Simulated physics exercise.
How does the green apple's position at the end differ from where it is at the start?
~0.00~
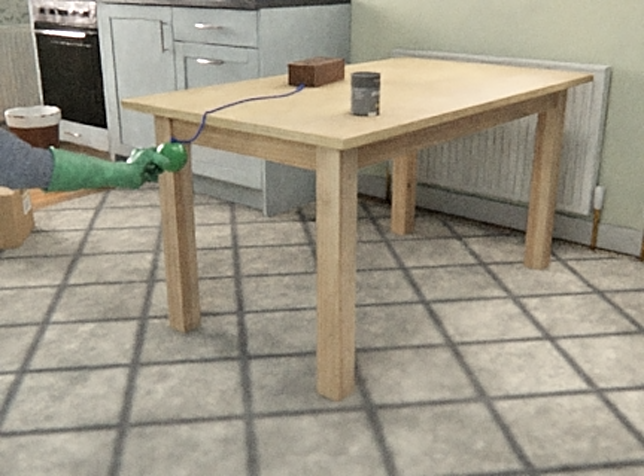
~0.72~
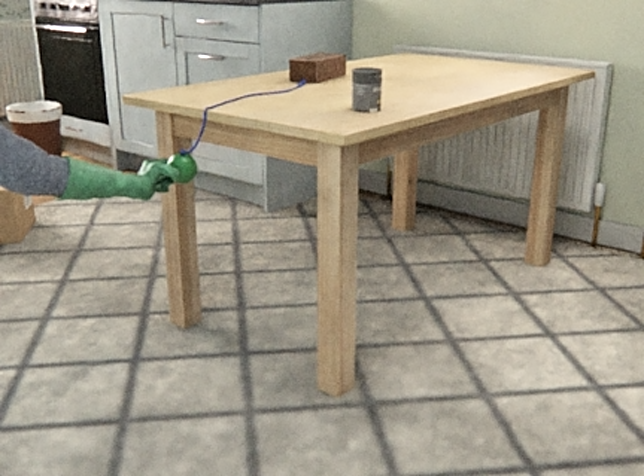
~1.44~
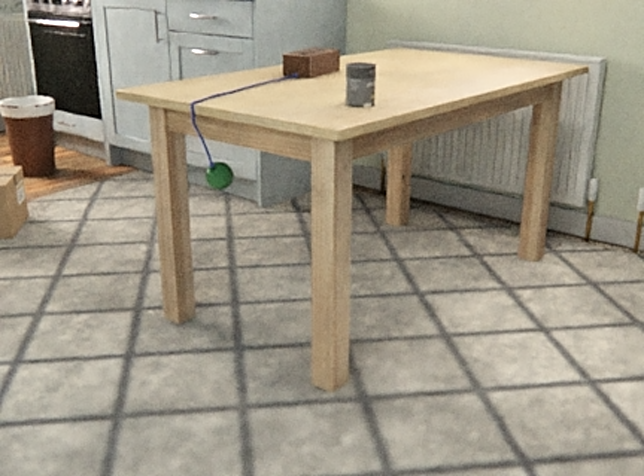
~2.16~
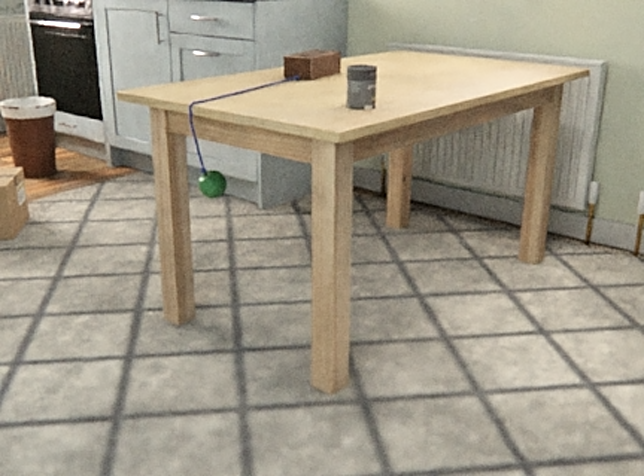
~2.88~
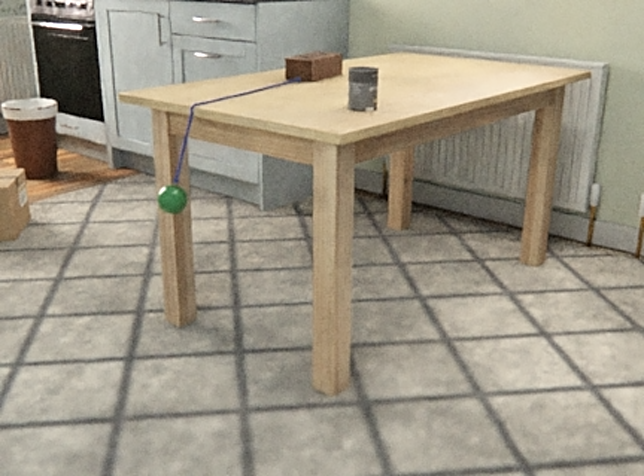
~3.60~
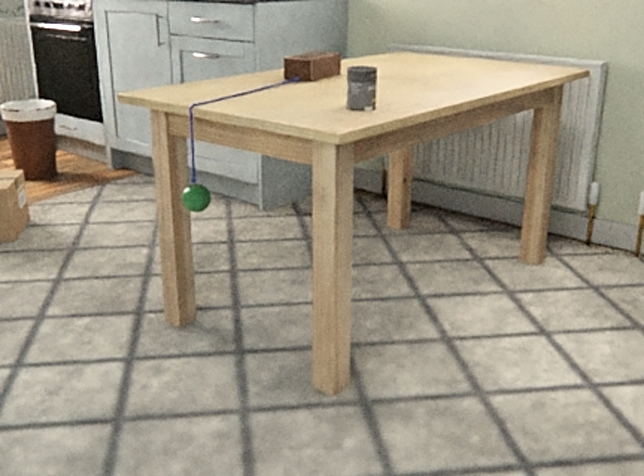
At the start the green apple is held in the gloved hand near the tabletop's left corner. At the end it is lower and slightly farther right, hanging from the string below the table's edge.
